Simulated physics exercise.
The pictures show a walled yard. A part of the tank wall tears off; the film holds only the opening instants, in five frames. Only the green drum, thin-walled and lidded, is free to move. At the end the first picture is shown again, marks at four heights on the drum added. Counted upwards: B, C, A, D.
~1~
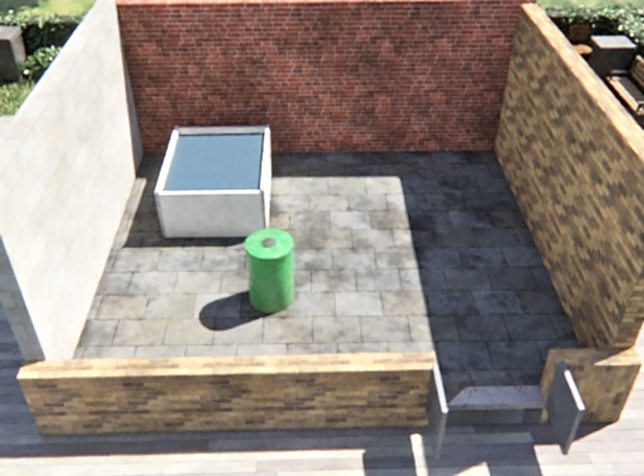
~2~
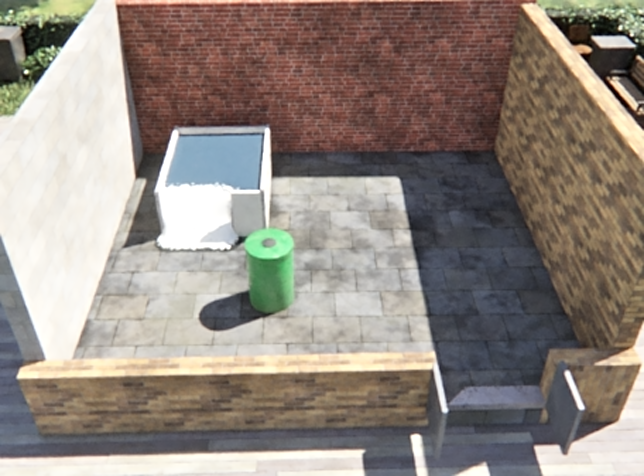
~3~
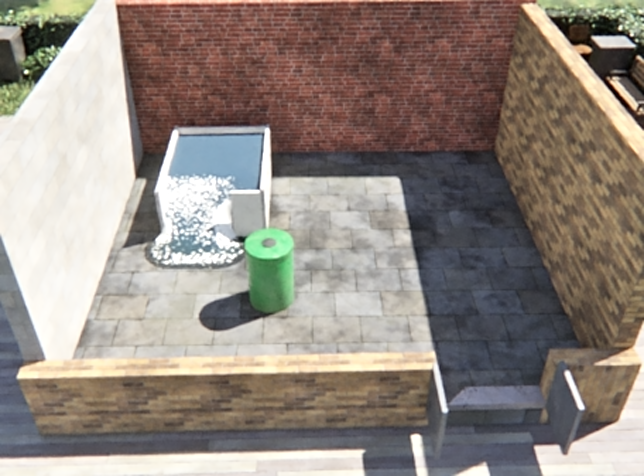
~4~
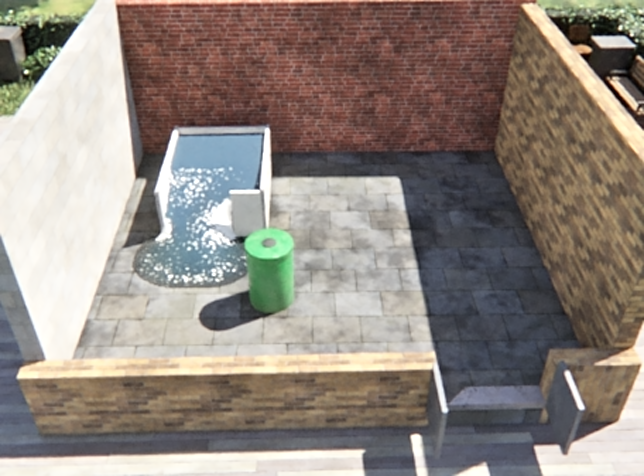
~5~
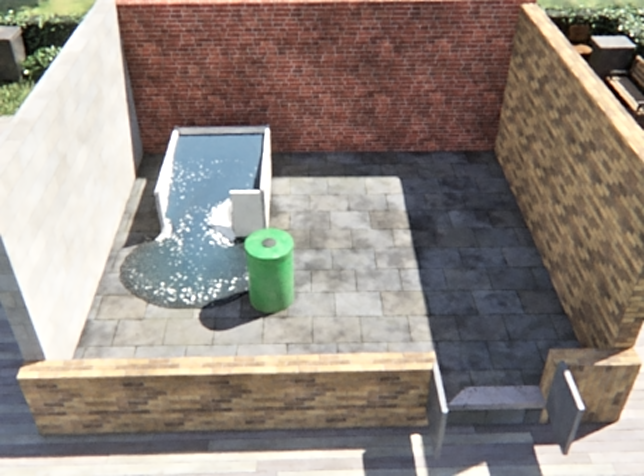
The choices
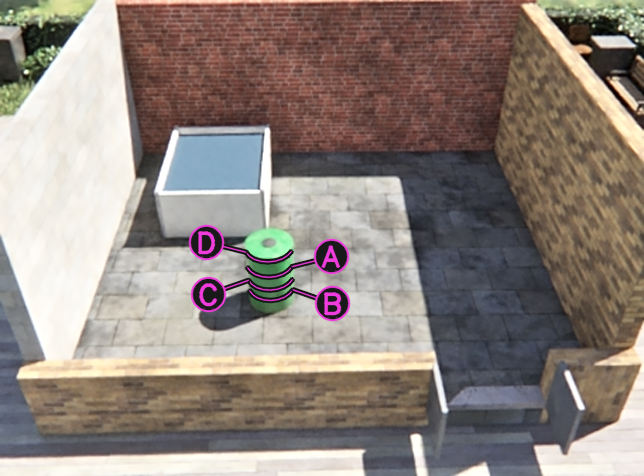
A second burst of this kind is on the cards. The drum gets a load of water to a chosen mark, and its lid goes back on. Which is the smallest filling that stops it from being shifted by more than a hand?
B.
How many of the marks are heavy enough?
All of the four.
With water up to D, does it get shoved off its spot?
No, not at all.
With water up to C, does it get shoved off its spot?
No, not at all.
On the marked copy, A at (269, 277); B at (270, 300); C at (270, 290); D at (268, 261); from the bottom up B, C, A, D.
With A, it does not move.
With B, it does not move.
With C, it does not move.
With D, it does not move.
